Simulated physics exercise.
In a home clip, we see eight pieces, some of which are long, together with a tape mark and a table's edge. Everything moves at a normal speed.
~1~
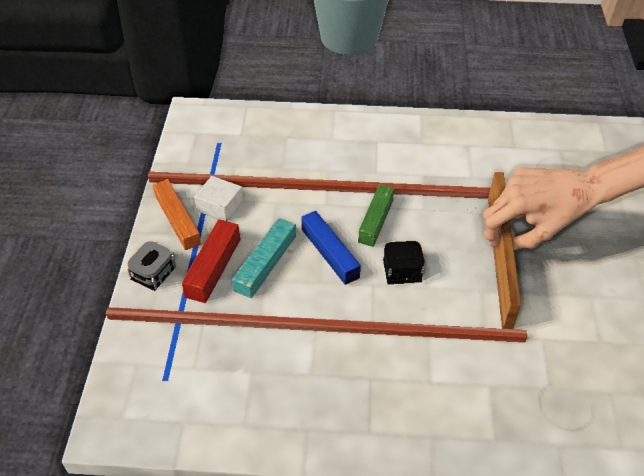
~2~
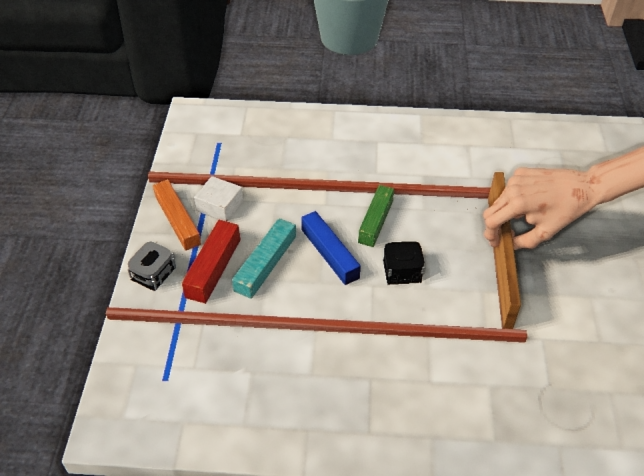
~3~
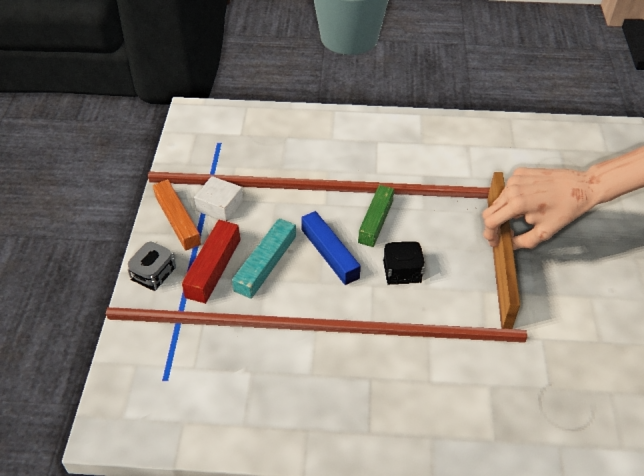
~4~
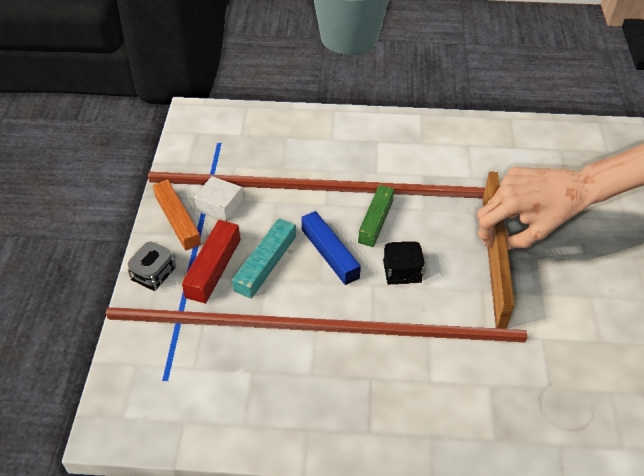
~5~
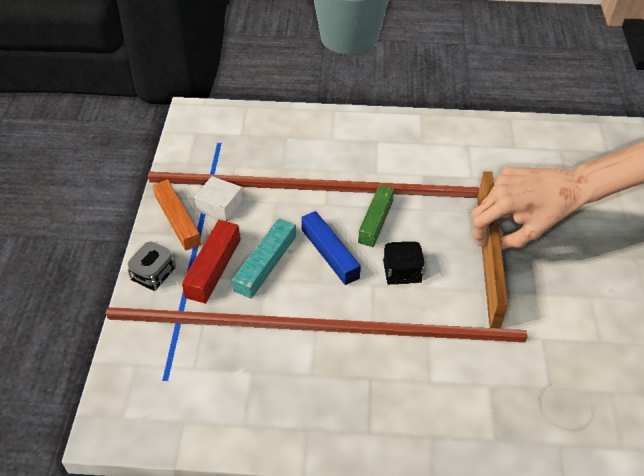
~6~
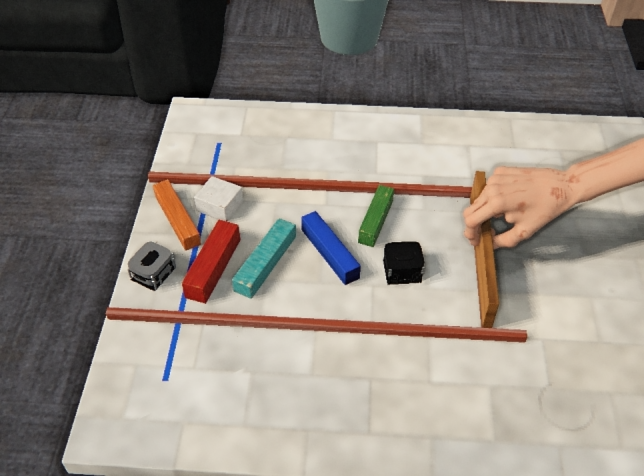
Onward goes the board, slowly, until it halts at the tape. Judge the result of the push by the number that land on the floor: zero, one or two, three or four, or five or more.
Fallen: Three or four.
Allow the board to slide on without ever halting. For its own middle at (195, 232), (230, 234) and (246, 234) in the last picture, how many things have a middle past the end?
Taking the places in turn, the counts are 3, 1 and 0.
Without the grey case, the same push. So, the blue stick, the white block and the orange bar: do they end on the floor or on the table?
As for the blue stick, it is retained; the white block is retained; the orange bar is not retained.
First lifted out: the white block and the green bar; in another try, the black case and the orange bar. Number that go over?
The number is 3 for the first case and 1 for the second.
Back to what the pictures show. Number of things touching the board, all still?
It touches 2.
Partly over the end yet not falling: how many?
The number would be 1.
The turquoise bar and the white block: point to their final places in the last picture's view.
Roughly (128, 250); the other one roughly (174, 190).
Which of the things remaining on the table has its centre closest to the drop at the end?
The one in question is the turquoise bar.
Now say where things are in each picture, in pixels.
The first frame shows grey case (151, 266); orange bar (176, 214); white block (219, 199); board (503, 247); tape (196, 246).
The second frame shows orange bar (177, 214); red bar (212, 261).
The third frame shows white block (219, 199); board (502, 247).
The fourth frame shows grey case (151, 266); black case (403, 263).
The fifth frame shows orange bar (177, 214); turquoise bar (265, 257).
The sixth frame shows grey case (151, 266); orange bar (177, 214); white block (219, 199); board (483, 246); tape (196, 246).
Soon after, none off yet; grey case at rest near (151, 266); orange bar at rest near (177, 214); white block at rest near (219, 199).
At rest, the number that fall off is three or four; fallen, red bar, orange bar and grey case.
